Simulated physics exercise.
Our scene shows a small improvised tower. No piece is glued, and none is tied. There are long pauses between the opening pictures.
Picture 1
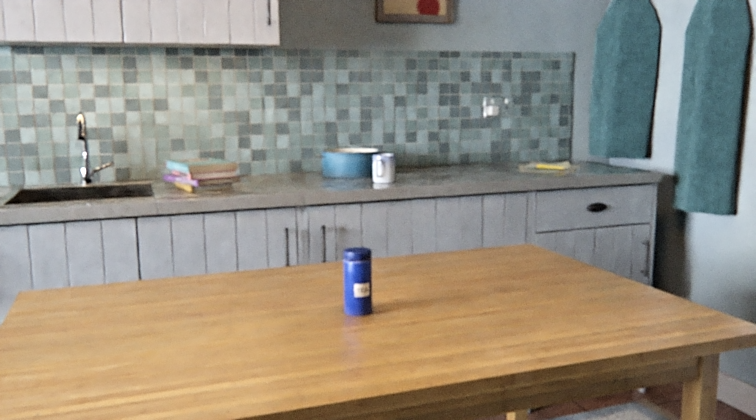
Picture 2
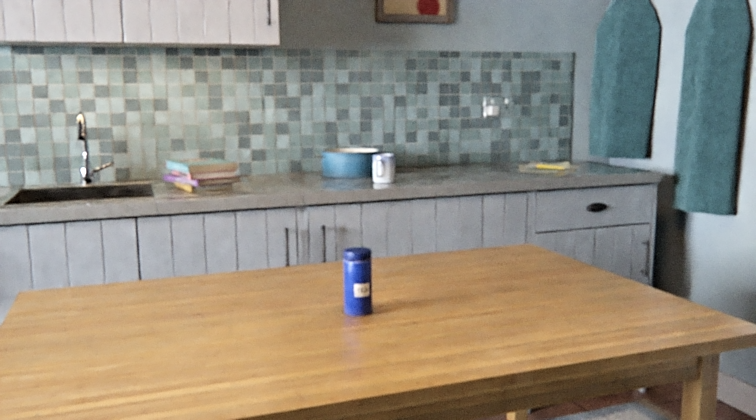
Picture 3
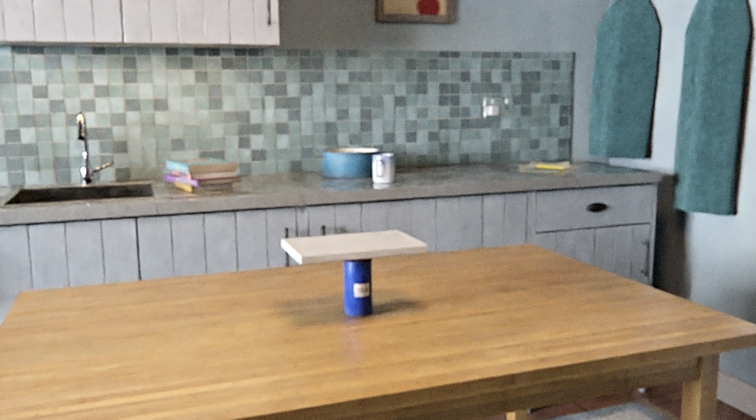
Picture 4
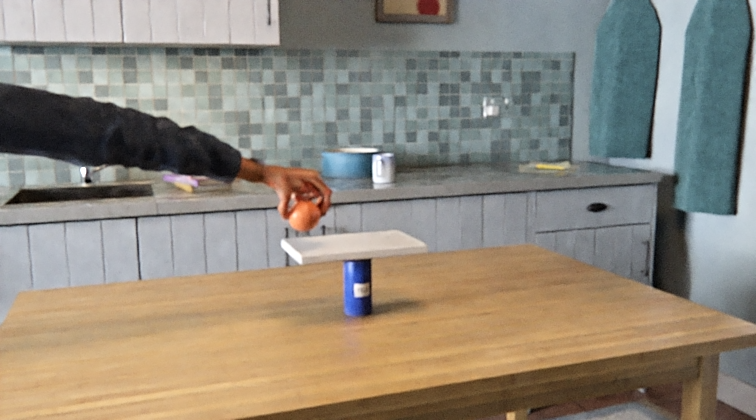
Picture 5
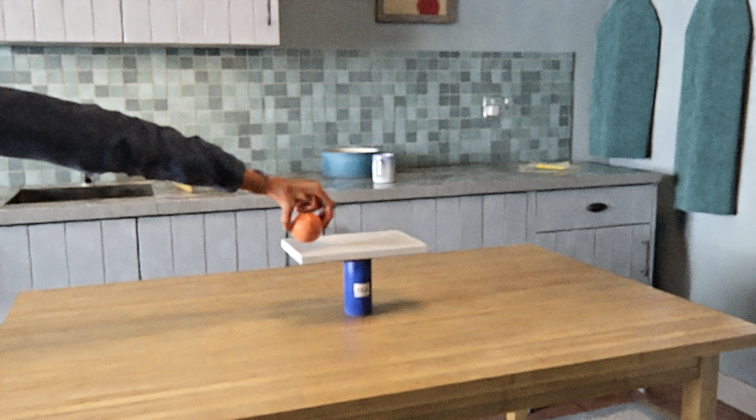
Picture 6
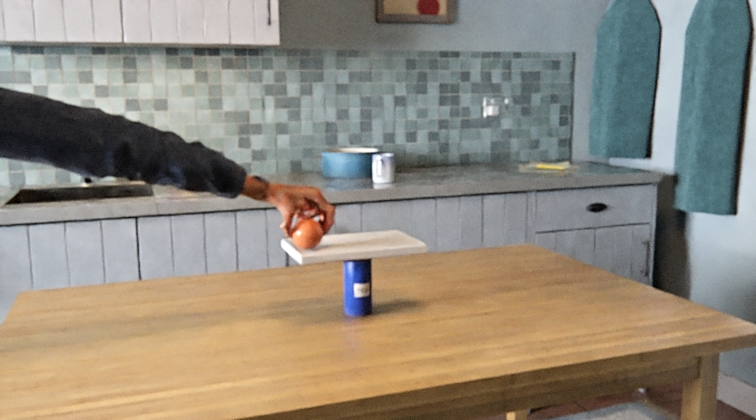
A dark-sleeved arm reaches in from the left and lowers an orange tomato a short way onto the left end of a pale board, keeping hold of it, while the camera stays still. Before this, the blue jar stands alone on the wooden table, then the board lies across its top. The kitchen, seen from across the table, has grey cabinets, green tiles and a blue pot behind.
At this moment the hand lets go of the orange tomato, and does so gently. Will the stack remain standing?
No. Well, once it's let go, not everything stays put there.
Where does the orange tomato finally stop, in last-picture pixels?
Look near (301, 311) in the final picture.
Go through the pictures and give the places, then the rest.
The last thing is not in view yet; blue jar (358, 281), in the first picture.
The last thing is not in view yet; blue jar (358, 281), in the second picture.
The last thing is not in view yet; blue jar (358, 281), in the third picture.
Coming down; orange tomato (304, 216); blue jar (358, 281), in the fourth picture.
Coming down; orange tomato (307, 227); blue jar (358, 281), in the fifth picture.
Set down, still held; orange tomato (307, 234); blue jar (358, 281), in the sixth picture.
Then, 0.40 s on from there, orange tomato now fallen; white lid turned 69° from how it was put.
Then, 0.50 s on from there, white lid on its side.
Then, 1.00 s on from there, white lid now fallen.
In the end, fallen, white lid and orange tomato; blue jar unmoved. At the end, from the last picture's camera, orange tomato near (301, 311). The stack comes apart.
